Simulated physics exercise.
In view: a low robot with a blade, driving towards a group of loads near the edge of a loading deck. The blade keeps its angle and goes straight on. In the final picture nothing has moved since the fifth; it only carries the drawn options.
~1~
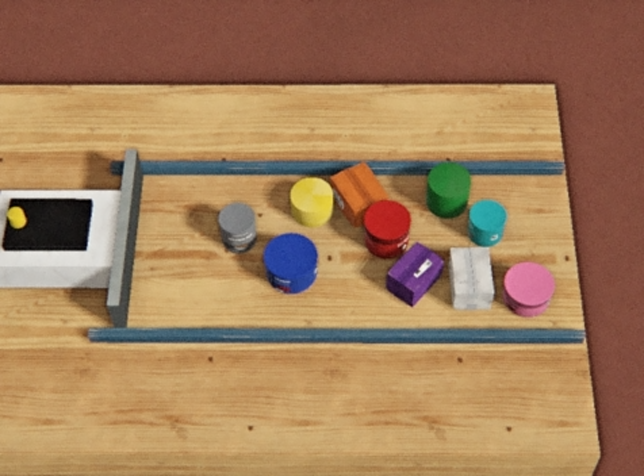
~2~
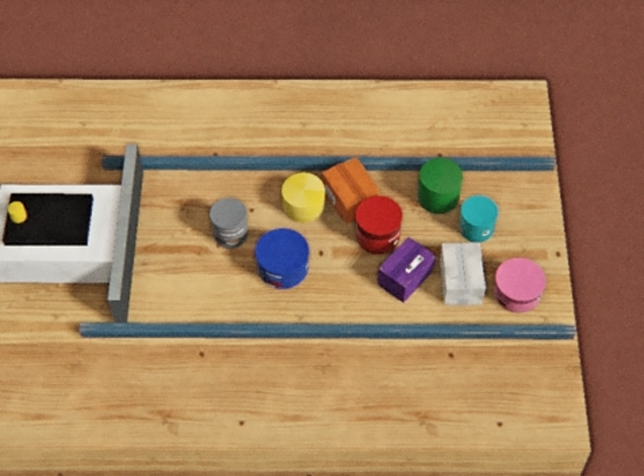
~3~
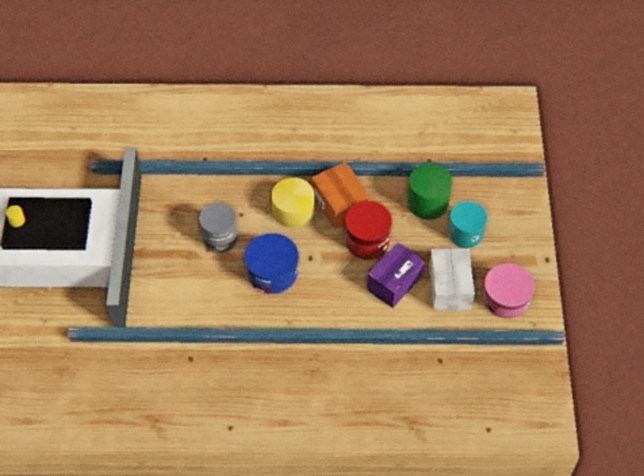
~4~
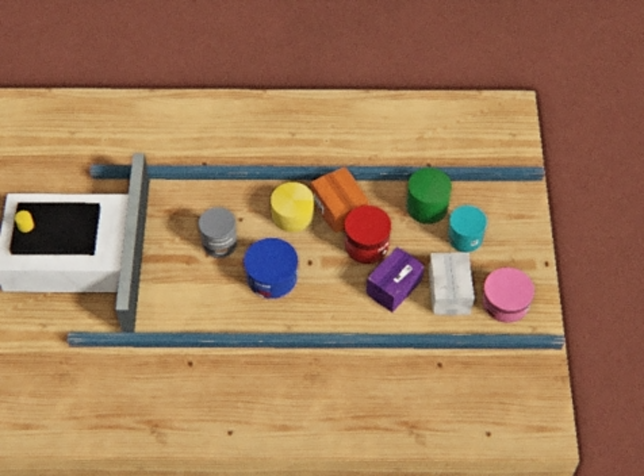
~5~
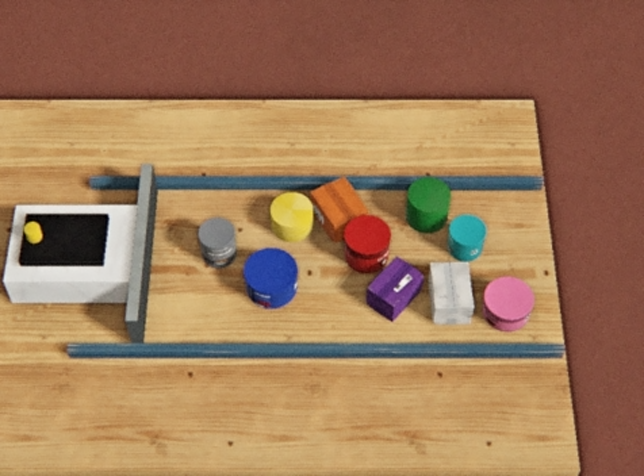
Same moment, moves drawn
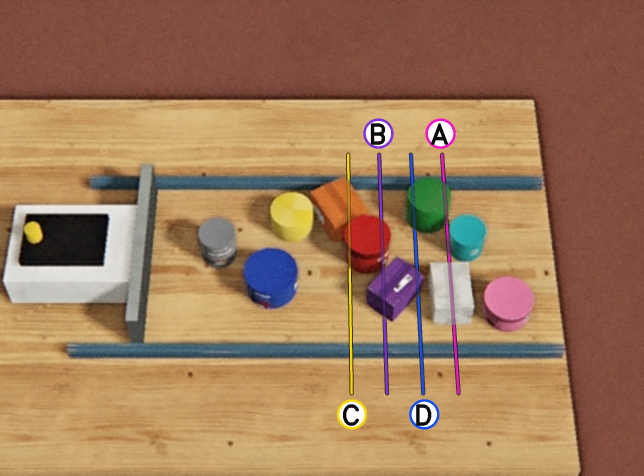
The clip opens on a low white robot with a grey blade at the left of a wooden deck, facing a group of colourful pails and boxes between two blue rails. As the view shifts slightly, the robot creeps right, narrowing the gap to the grey pail, while the loads stay still, untouched.
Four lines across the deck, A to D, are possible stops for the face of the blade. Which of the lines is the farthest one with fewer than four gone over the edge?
A.
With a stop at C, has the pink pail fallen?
No.
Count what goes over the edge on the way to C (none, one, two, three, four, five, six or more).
The count is none.
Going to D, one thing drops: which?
The pink pail goes over.
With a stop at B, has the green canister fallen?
No.
On the marked copy, A at (450, 266); B at (383, 266); C at (350, 266); D at (417, 266).
Following A. Soon after the start, robot (182, 239); yellow canister (295, 215); blue pail (284, 280).
Later, robot (293, 239); pink pail (517, 307); green canister (468, 203).
In the end, robot (380, 239); green canister over the edge; pink pail over the edge; two fallen.
As for the rest, B is within the limit but short; C is within the limit but short; D is within the limit but short.
